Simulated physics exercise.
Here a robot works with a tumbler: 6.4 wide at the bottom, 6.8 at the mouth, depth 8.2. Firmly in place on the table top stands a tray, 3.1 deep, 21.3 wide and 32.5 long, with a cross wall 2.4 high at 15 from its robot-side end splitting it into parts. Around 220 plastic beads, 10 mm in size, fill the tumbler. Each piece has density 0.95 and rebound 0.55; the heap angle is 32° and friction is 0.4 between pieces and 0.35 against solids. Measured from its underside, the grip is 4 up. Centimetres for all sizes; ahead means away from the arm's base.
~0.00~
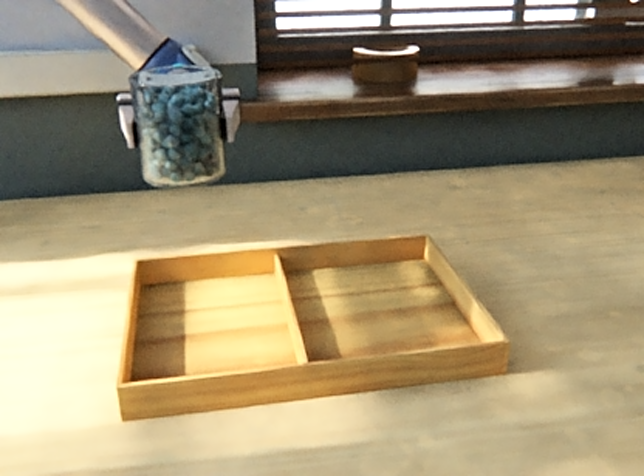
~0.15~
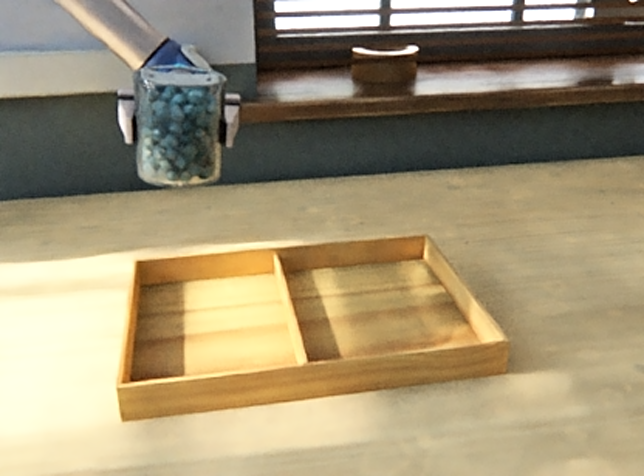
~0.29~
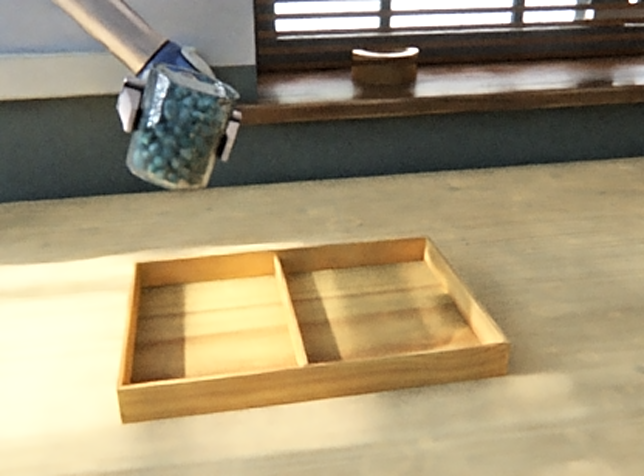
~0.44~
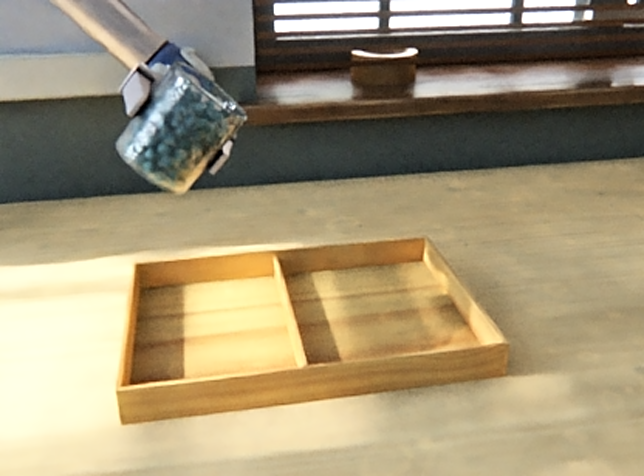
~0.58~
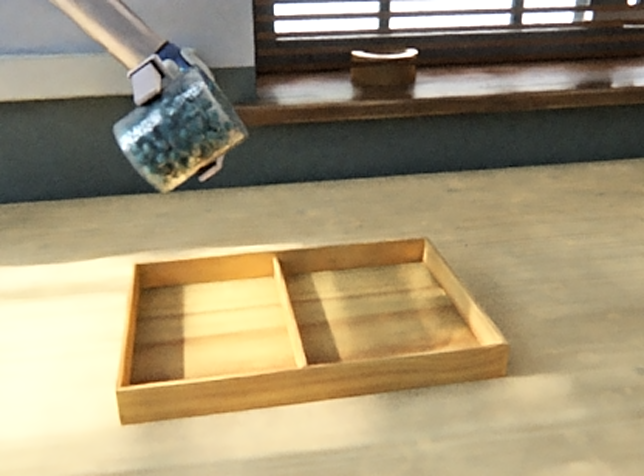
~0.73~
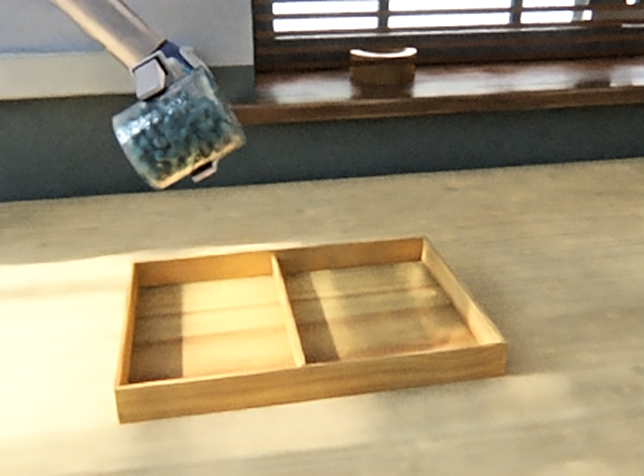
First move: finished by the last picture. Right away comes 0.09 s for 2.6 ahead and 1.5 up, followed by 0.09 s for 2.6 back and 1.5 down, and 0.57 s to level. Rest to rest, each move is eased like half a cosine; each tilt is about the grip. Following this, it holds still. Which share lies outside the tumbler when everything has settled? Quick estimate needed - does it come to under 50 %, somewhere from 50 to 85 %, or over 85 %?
It comes to under 50 %.
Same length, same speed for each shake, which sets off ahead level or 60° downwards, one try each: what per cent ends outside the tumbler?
Result: Approx. 20 % and 5 %, one try each.
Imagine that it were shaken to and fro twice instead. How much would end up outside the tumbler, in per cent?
Roughly 45 in a hundred.
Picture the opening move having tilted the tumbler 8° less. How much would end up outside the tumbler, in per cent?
Expected: Around 25 %.
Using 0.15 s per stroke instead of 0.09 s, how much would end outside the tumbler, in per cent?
Then about 5 per cent.
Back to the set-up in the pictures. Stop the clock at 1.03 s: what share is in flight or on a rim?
My guess is some 15 in a hundred.
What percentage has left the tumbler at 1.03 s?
Near 35 in a hundred parts have gone so far.
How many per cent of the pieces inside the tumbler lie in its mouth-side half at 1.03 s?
Around 40 in a hundred.
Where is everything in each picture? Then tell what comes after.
The first frame shows the tumbler middle at (181, 128), level; upper third of the load around (177, 111), from x 145 to 215, top at y 90; 218 in the tumbler.
The second frame shows the tumbler middle at (180, 128), tilted 6° forward; upper third of the load around (178, 111), from x 145 to 215, top at y 90.
The third frame shows the tumbler middle at (181, 130), tilted 22° forward; upper third of the load around (180, 114), from x 140 to 220, top at y 90.
The fourth frame shows the tumbler middle at (180, 131), tilted 41° forward; upper third of the load around (178, 115), from x 130 to 225, top at y 90.
The fifth frame shows the tumbler middle at (180, 131), tilted 57° forward; upper third of the load around (178, 115), from x 130 to 225, top at y 90.
The sixth frame shows the tumbler middle at (179, 130), tilted 63° forward; upper third of the load around (175, 115), from x 125 to 230, top at y 95; 218 in the tumbler.
After 1.03 s, tilted 56° forward, highest piece 22 above the table; 147 in the tumbler, 29 in the far-side part, 10 in the robot-side part, 32 in flight or on a rim.
After 1.33 s, tilted 10° forward, highest piece 24 above the table; 145 in the tumbler, 59 in the far-side part, 11 in the robot-side part, 1 on the table or floor, 2 in flight or on a rim.
After 1.68 s, level, highest piece 23 above the table; 145 in the tumbler, 60 in the far-side part, 11 in the robot-side part, 2 on the table or floor.
After 2.73 s, level, highest piece 23 above the table; 145 in the tumbler, 60 in the far-side part, 11 in the robot-side part, 2 on the table or floor.
In the end, 145 in the tumbler, 60 in the far-side part, 11 in the robot-side part, 2 on the table or floor. That is 33 % outside the tumbler.
